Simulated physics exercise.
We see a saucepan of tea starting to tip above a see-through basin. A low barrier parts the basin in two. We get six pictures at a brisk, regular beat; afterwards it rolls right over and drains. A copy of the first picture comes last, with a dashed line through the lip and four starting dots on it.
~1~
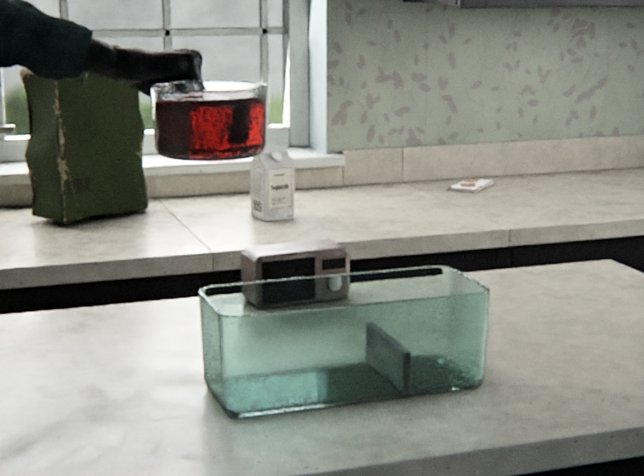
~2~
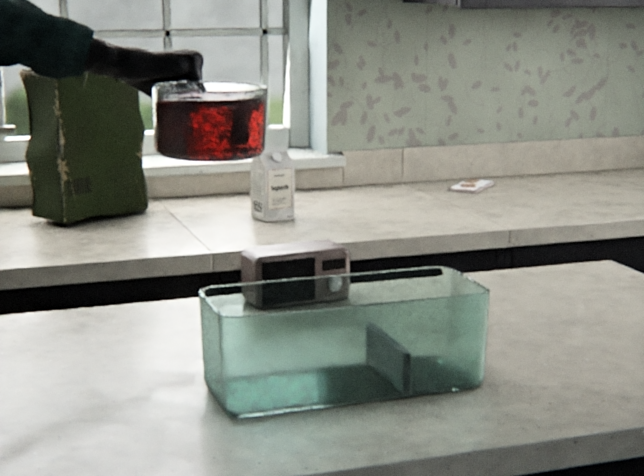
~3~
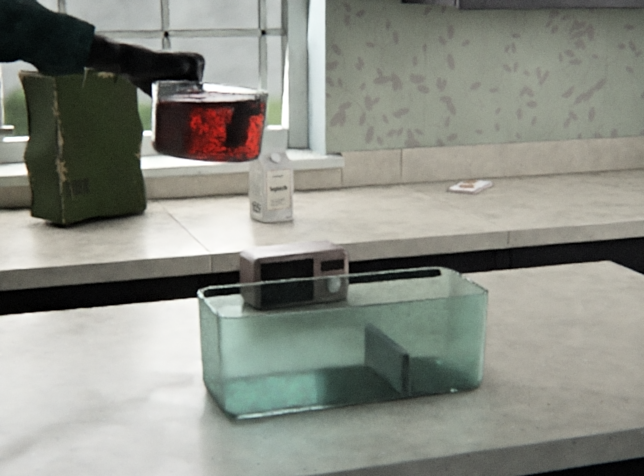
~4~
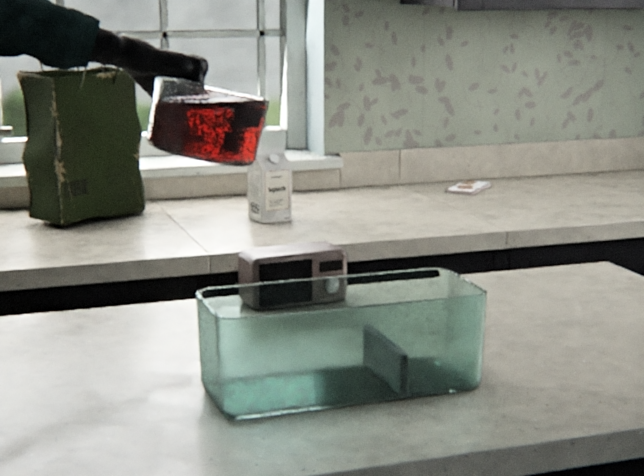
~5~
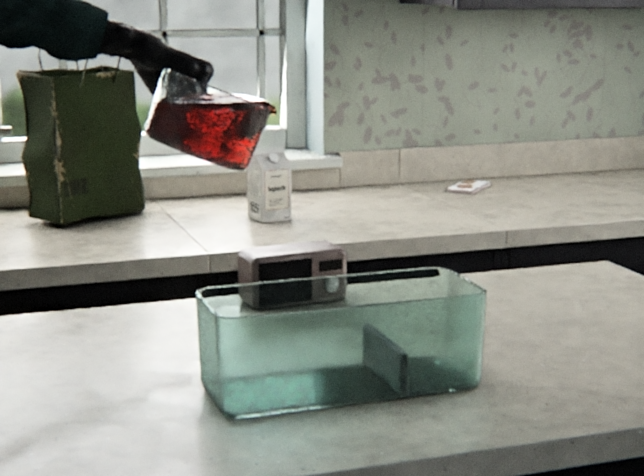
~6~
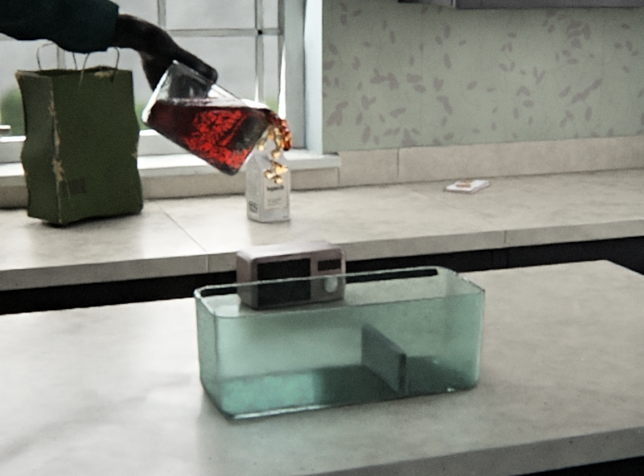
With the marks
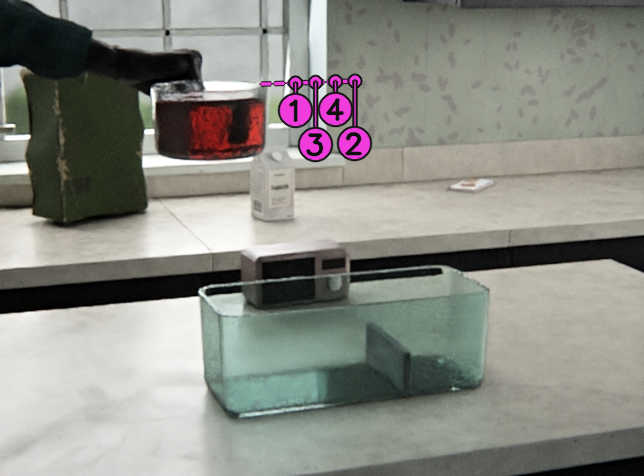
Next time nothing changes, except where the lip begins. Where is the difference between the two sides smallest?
The answer is dot 3.
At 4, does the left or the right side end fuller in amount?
The right one.
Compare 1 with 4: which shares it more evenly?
It is 4.
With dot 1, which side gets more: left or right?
More ends on the left.
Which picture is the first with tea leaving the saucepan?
Picture 5.
On the marked copy, 1 at (295, 82); 2 at (354, 81); 3 at (315, 82); 4 at (335, 81).
If 1 is chosen, about 79 % ends left of the wall and 19 % right of it.
If 2 is chosen, about 16 % ends left of the wall and 82 % right of it.
If 3 is chosen, about 47 % ends left of the wall and 51 % right of it.
If 4 is chosen, about 27 % ends left of the wall and 71 % right of it.
